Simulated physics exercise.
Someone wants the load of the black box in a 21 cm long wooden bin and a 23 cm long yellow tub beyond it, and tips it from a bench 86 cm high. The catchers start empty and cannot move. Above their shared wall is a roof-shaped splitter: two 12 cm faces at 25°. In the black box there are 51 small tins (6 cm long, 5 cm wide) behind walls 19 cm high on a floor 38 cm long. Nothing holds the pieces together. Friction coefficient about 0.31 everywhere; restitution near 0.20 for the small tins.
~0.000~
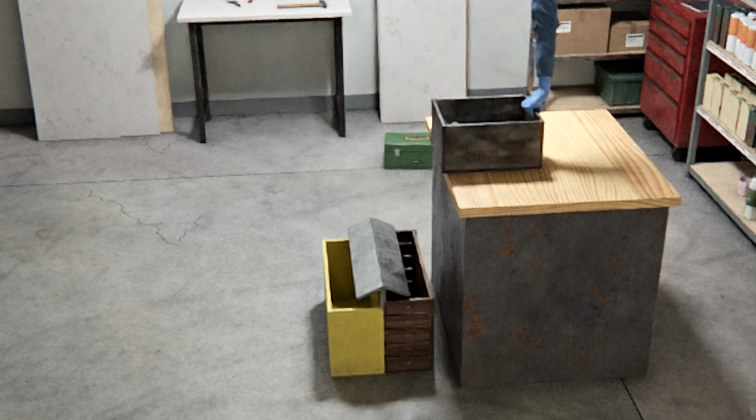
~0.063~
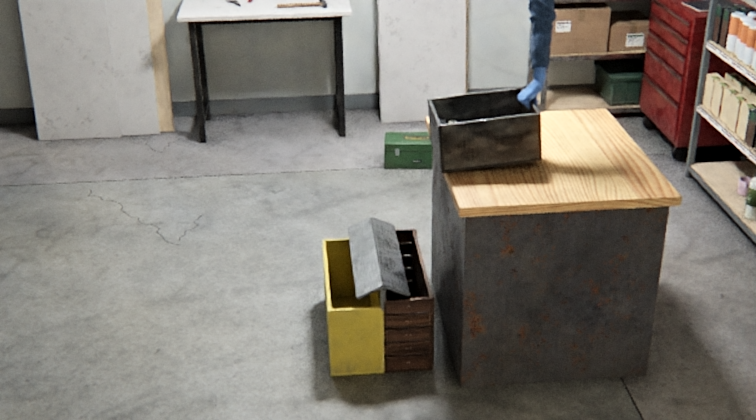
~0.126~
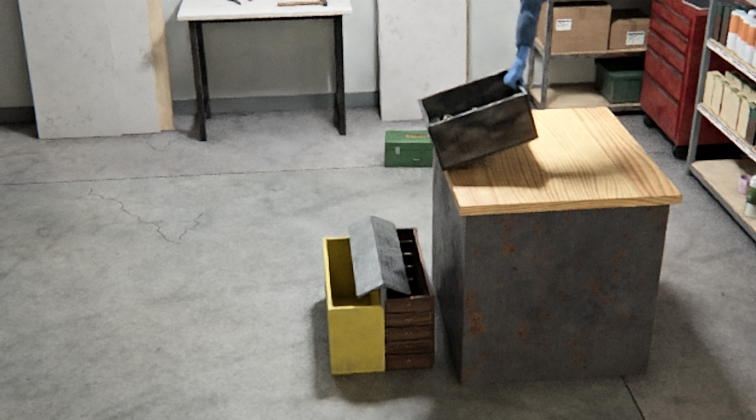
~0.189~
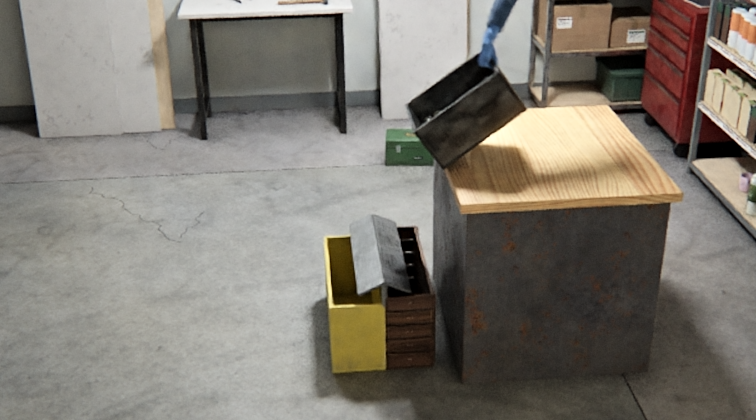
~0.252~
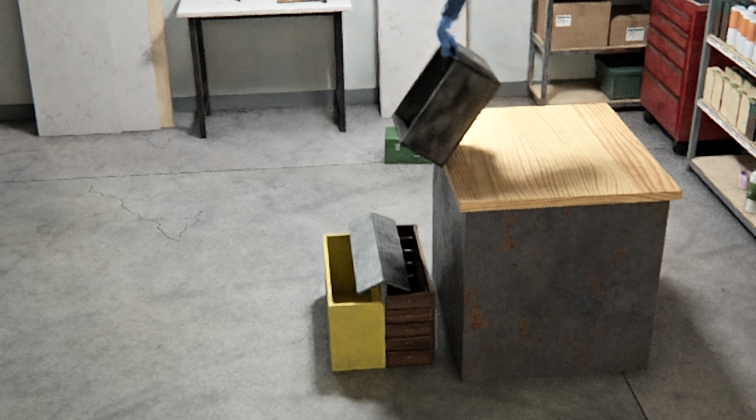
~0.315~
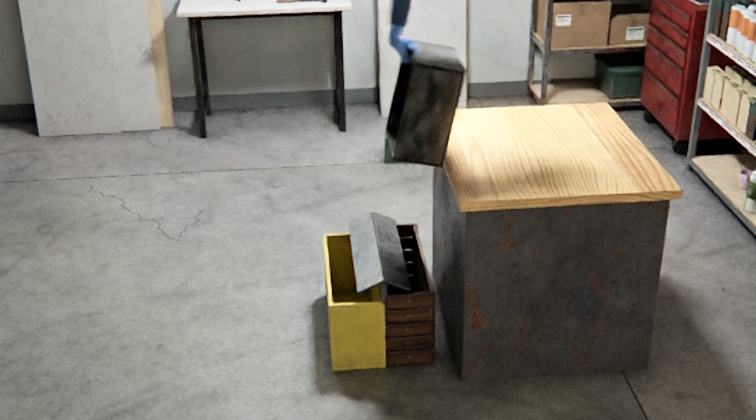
The clip shows a blue-gloved hand tilting a black box leftward on a wood-topped bench until it is steeply angled at the bench's left edge, above a yellow tub and a wooden bin with a grey peaked piece over them.
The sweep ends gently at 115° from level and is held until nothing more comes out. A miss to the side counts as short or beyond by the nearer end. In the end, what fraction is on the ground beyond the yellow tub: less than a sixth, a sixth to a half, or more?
Upwards of half of the small tins end on the ground beyond the yellow tub.
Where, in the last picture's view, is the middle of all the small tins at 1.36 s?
Near (228, 332).
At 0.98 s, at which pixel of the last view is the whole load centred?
At about (259, 325).
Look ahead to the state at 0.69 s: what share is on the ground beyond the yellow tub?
About 0 per cent.
After 0.48 s, tilt 114°; 42 still in the black box and 9 in the air.
After 0.69 s, tilt 115°; 6 still in the black box, 1 in the yellow tub and 44 in the air.
After 0.98 s, tilt 115°; 8 in the yellow tub, 31 on the ground beyond the yellow tub and 12 in the air.
Outcome (at 1.36 s), 11 in the yellow tub and 40 on the ground beyond the yellow tub. Asked share, 40 of 51, 78 per cent.
